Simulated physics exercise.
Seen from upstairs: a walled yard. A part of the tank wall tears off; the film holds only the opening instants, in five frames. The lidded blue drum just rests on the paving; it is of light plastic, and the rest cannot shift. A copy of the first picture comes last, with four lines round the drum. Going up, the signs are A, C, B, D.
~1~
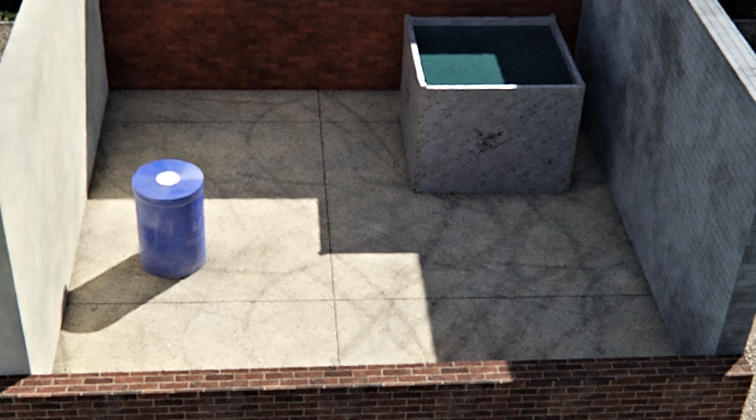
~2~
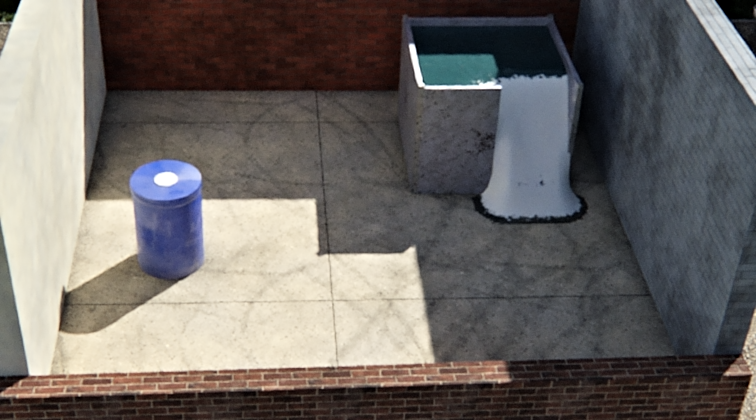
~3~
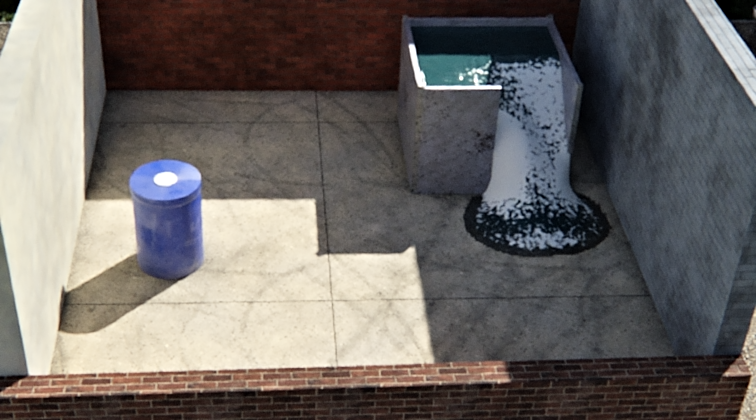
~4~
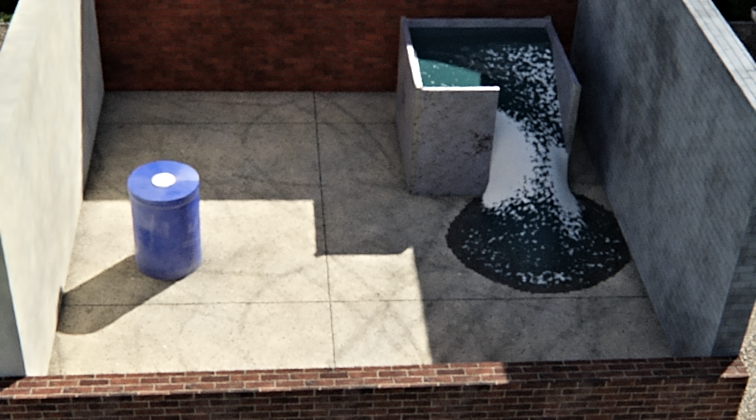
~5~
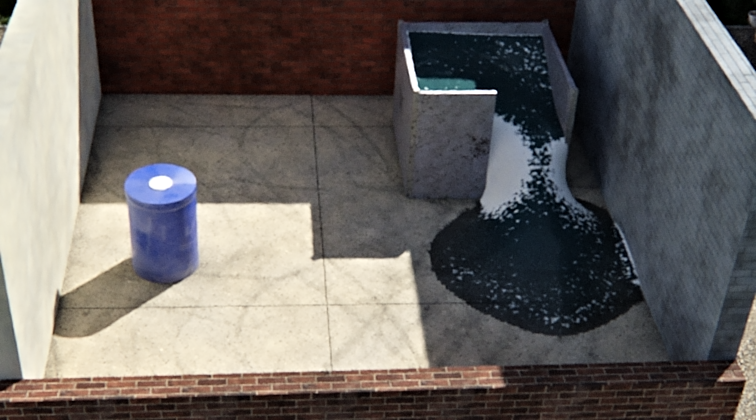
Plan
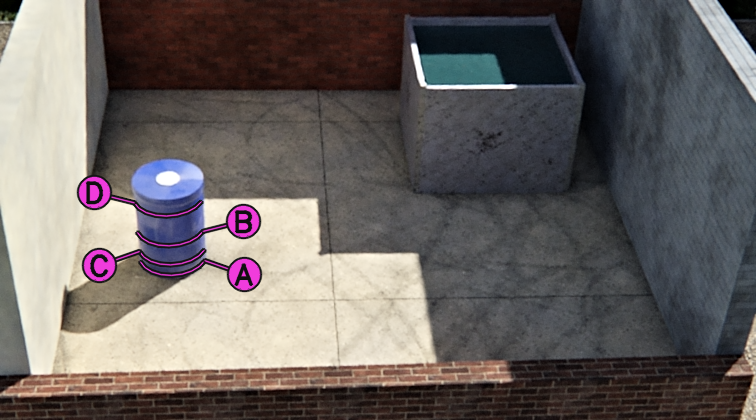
Water pours from the front of a concrete tank and spreads across the walled yard's floor.
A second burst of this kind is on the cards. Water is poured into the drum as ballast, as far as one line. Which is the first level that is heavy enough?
The limit is B.
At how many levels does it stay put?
Two of them.
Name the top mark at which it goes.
The answer is C.
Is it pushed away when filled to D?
No.
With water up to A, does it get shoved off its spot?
Yes, it does.
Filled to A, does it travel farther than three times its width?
Yes, clearly.
In magenta, A at (171, 275); B at (168, 245); C at (170, 264); D at (166, 216); from the bottom up A, C, B, D.
Choosing A, it is pushed about 5 times its own width away.
Choosing B, it does not move.
Choosing C, it is pushed about its own width away.
Choosing D, it does not move.
